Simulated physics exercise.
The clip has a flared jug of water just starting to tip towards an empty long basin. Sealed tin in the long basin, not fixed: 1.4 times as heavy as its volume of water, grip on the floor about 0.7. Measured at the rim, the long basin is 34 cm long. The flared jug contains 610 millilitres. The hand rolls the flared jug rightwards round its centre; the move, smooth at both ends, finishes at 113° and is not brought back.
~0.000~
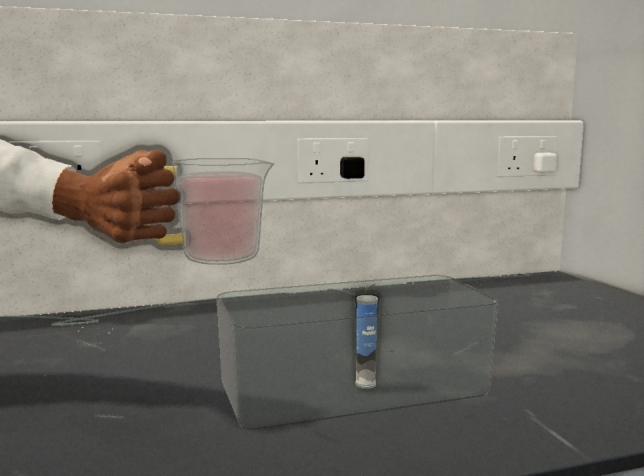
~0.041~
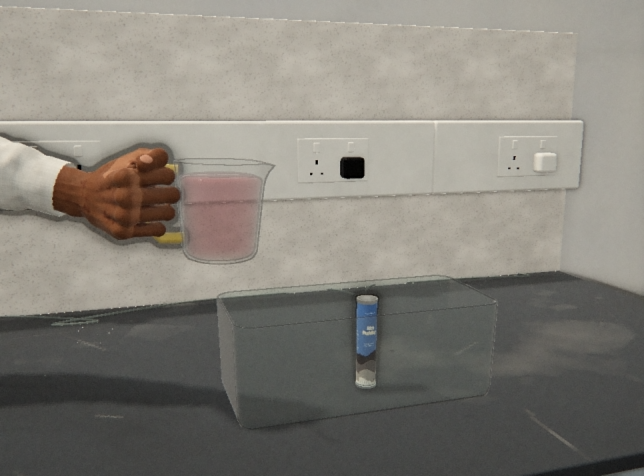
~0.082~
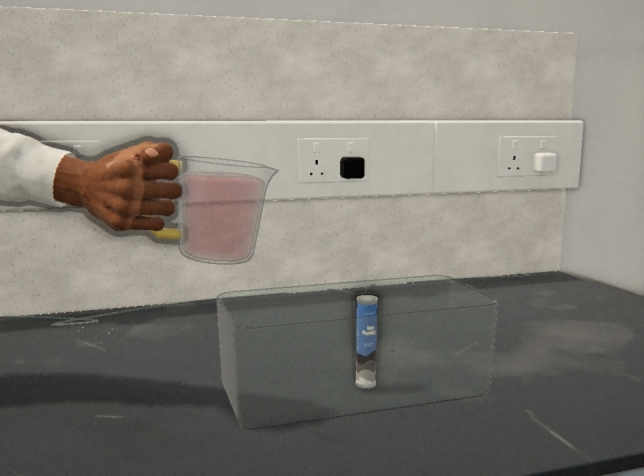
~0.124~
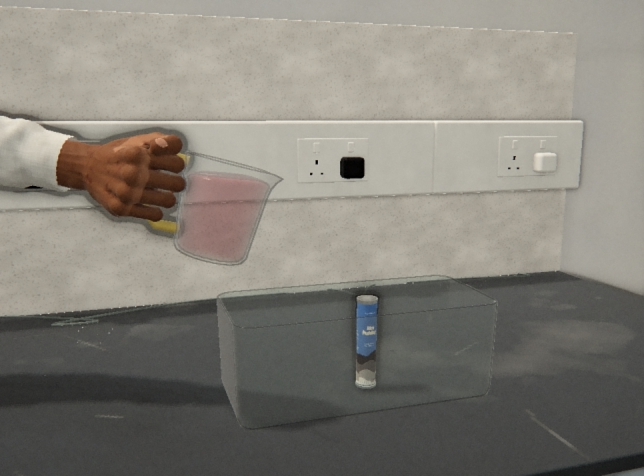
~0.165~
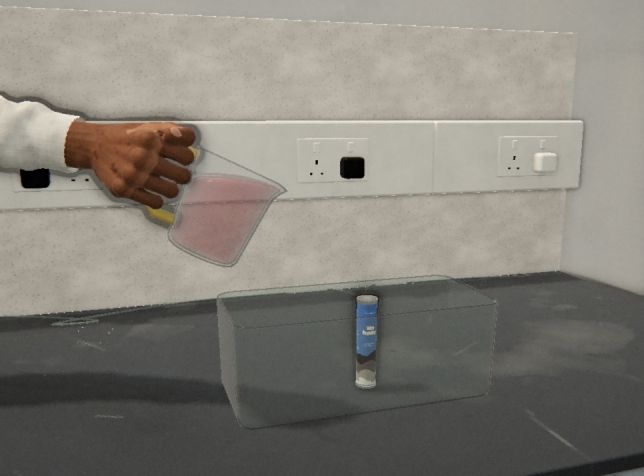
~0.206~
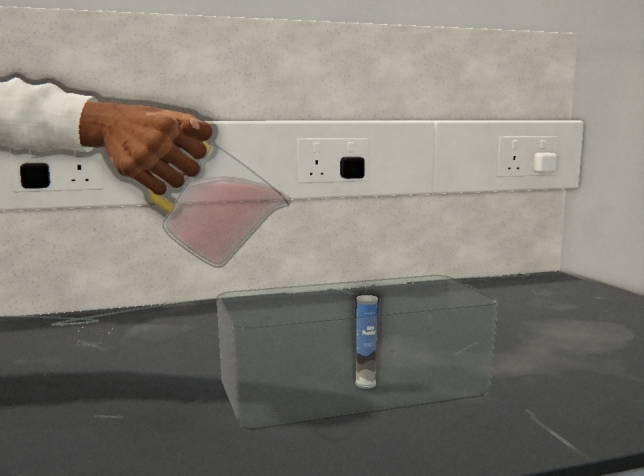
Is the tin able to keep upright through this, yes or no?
Yes, it remains upright.
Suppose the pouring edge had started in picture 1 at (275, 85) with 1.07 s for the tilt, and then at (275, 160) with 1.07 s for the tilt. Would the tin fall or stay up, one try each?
Trial 1 - tin tips; trial 2 - tin stays standing.
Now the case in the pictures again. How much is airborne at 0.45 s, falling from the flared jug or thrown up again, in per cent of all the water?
26 per cent.
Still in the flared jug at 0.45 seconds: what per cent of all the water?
Close to 42 percent of the liquid remains at that time.
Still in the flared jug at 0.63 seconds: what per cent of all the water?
I'd estimate some 5 per cent.
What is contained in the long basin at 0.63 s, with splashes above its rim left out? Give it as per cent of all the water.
Some 86 percent.
By 0.45 s the tilt is 108° and 41 per cent is still to pour; the tin stands where it began.
By 0.63 s the tilt is 113° and 5 per cent is still to pour; the tin stands where it began.
By 0.82 s the tilt is 113° and 0 per cent is still to pour; the tin stands where it began.
By 1.02 s the tilt is 113° and 0 per cent is still to pour; the tin stands where it began.
At rest the tin stands where it began.
